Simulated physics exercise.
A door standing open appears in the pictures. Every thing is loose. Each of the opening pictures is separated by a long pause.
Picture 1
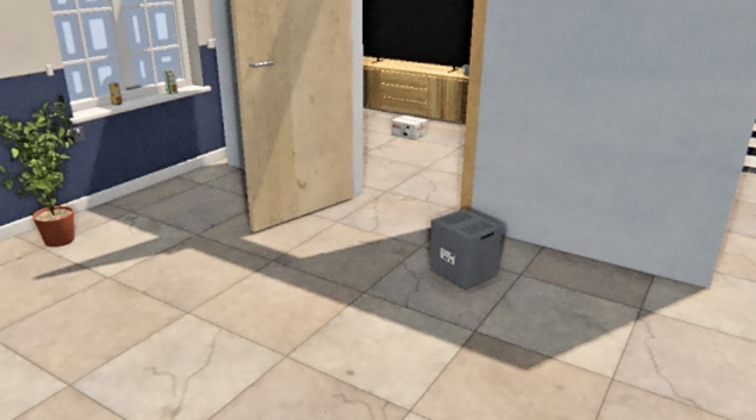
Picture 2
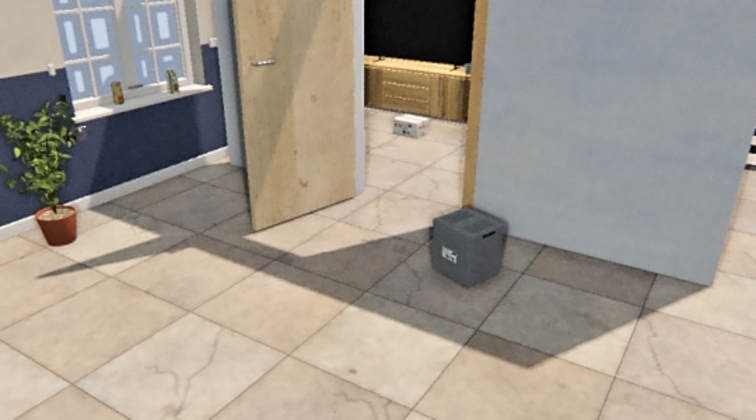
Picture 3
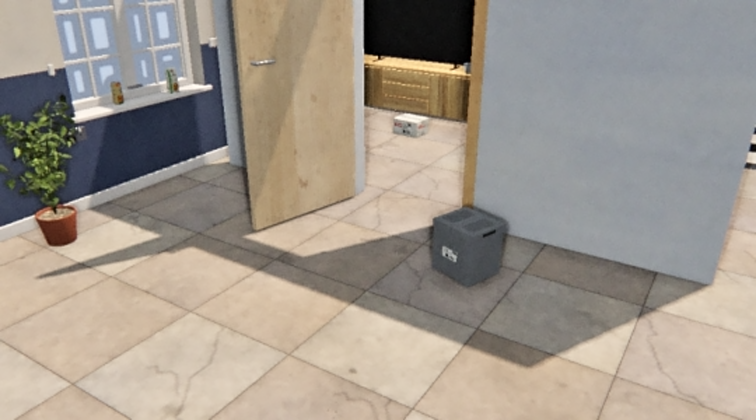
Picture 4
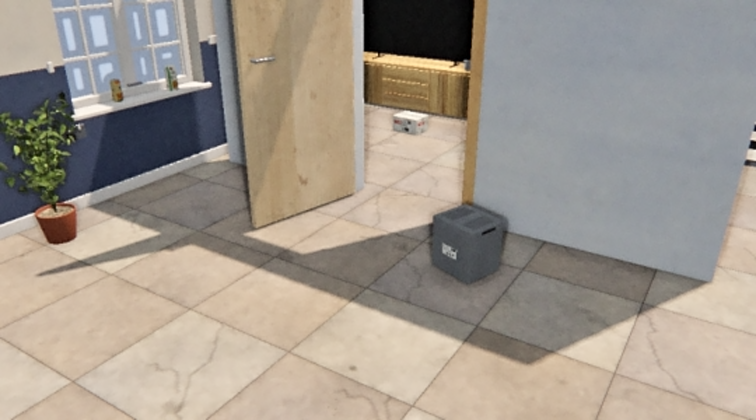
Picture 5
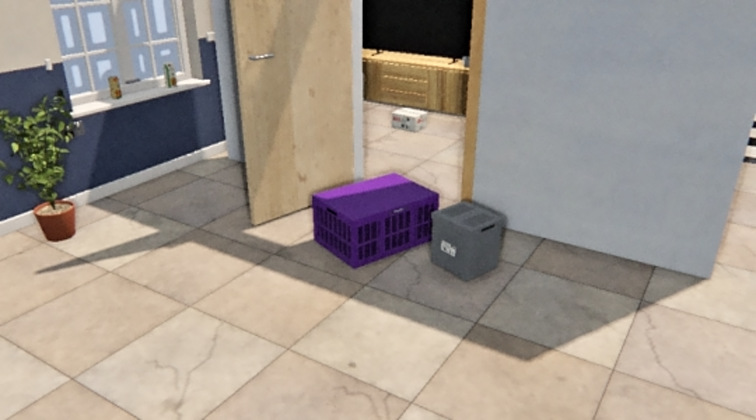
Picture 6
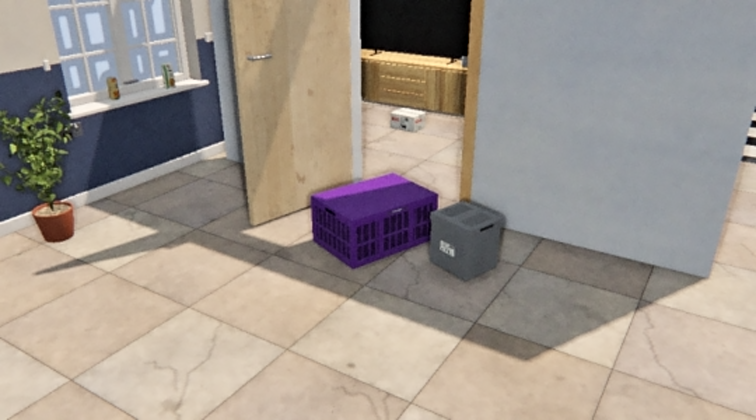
The clip opens on a tiled room with a wooden door standing open, a grey tote beside the doorway and a potted plant at left. At first nothing noticeably moves; then a purple crate is suddenly there, just left of the tote, and the scene shows almost no further change.
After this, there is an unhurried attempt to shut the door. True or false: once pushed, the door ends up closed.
False.
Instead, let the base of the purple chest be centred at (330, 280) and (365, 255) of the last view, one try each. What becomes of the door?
Try one: The door swings to; try two: It gets held up.
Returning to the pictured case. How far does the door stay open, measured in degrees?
Open angle: About 75°.
Then, 0.50 s past the last view, door 89° open.
Then, 0.70 s past the last view, door 76° open.
Finally, door 73° open; both still in place. Final places as the last picture's camera would see them, purple chest near (377, 218).
